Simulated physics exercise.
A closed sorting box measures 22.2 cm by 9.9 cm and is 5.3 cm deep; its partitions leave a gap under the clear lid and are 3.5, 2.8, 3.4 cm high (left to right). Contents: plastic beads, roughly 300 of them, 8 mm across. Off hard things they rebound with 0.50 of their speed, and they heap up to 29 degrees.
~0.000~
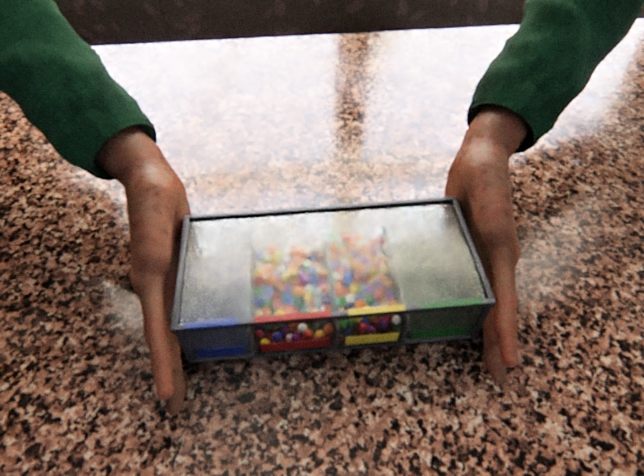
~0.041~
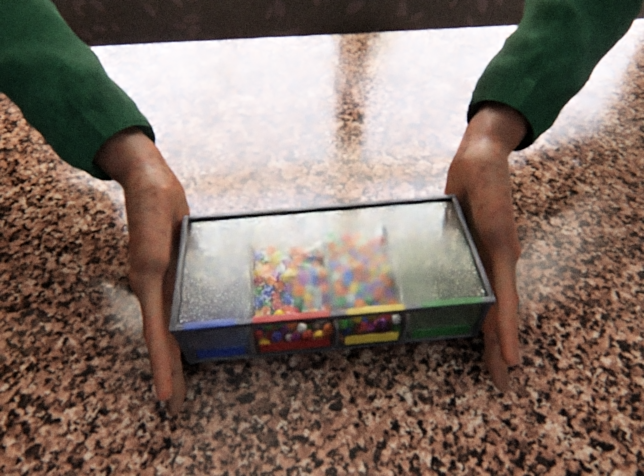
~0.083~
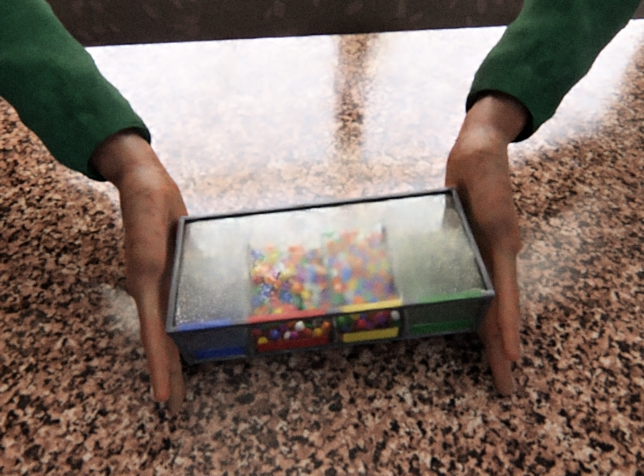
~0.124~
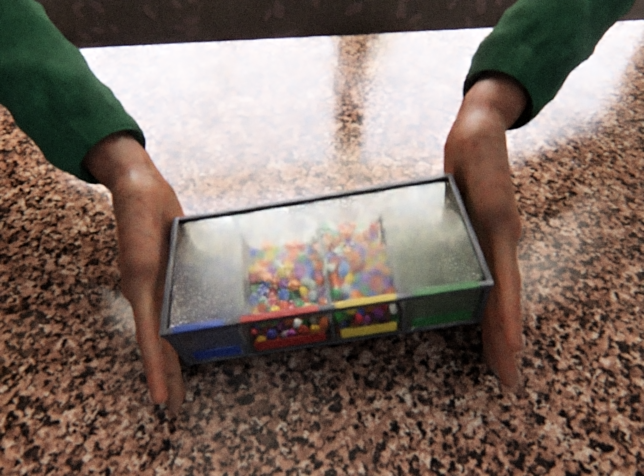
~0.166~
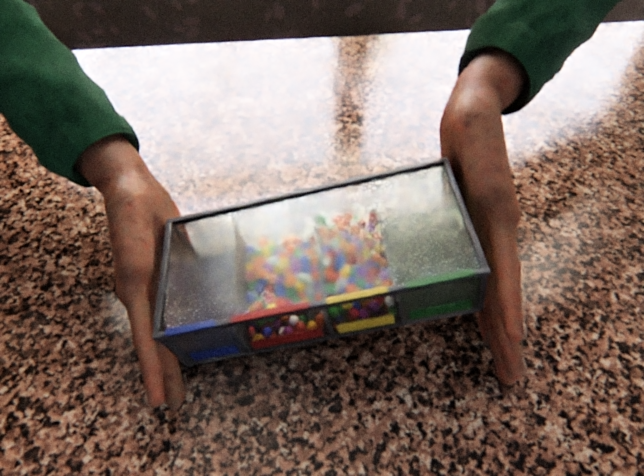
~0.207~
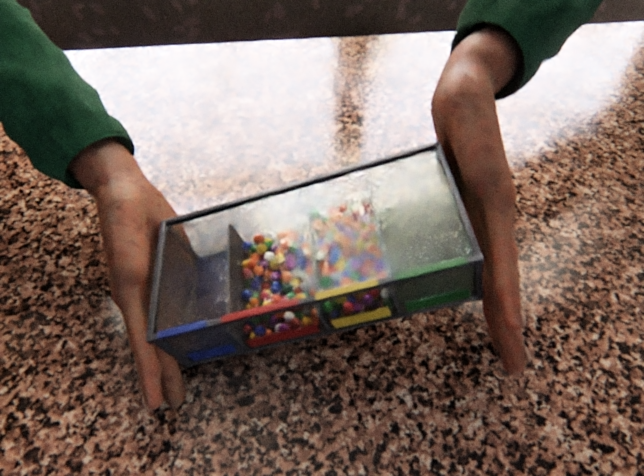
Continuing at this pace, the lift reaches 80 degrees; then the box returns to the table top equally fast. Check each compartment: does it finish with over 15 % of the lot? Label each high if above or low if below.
Red: High; blue: High; green: Low; yellow: High.
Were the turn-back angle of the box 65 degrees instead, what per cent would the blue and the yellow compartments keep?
Then blue would end with 5 per cent and yellow with 45 per cent.
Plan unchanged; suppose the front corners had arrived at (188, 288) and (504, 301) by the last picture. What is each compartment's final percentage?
Red = 35 %; blue = 0 %; green = 20 %; yellow = 50 %.
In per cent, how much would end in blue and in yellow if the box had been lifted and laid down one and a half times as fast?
Result in per cent: Blue 30; yellow 20.
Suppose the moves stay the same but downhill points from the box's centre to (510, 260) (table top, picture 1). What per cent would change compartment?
About 30 per cent.
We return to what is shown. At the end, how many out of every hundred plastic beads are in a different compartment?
About 30 per cent.
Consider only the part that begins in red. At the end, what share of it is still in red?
My estimate is roughly 100 percent.
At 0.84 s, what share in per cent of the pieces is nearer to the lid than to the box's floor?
Close to 30 in a hundred.
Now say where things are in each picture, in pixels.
The first picture shows box tilt 0 degrees, front corners at (178, 326) and (488, 300); red 45 %, yellow 55 %.
The second picture shows box tilt 1 degrees, front corners at (177, 327) and (488, 299).
The third picture shows box tilt 3 degrees, front corners at (173, 329) and (488, 293), lowest corner left front.
The fourth picture shows box tilt 7 degrees, front corners at (167, 331) and (486, 282), lowest corner left front.
The fifth picture shows box tilt 12 degrees, front corners at (160, 334) and (482, 270), lowest corner left front.
The sixth picture shows box tilt 17 degrees, front corners at (154, 336) and (475, 257), lowest corner left front; red 45 %, yellow 55 %. Its pace works out near 115 degrees a second.
After 0.84 s, tilt 79 degrees; red 55 %, yellow 45 %.
Then, at 1.26 s, tilt 34 degrees; red 50 %, blue 25 %, yellow 25 %.
After 1.76 s, tilt 0 degrees; red 50 %, blue 25 %, yellow 25 %.
By 2.3 s all is still; red 50 %, blue 25 %, green 0 %, yellow 25 %.
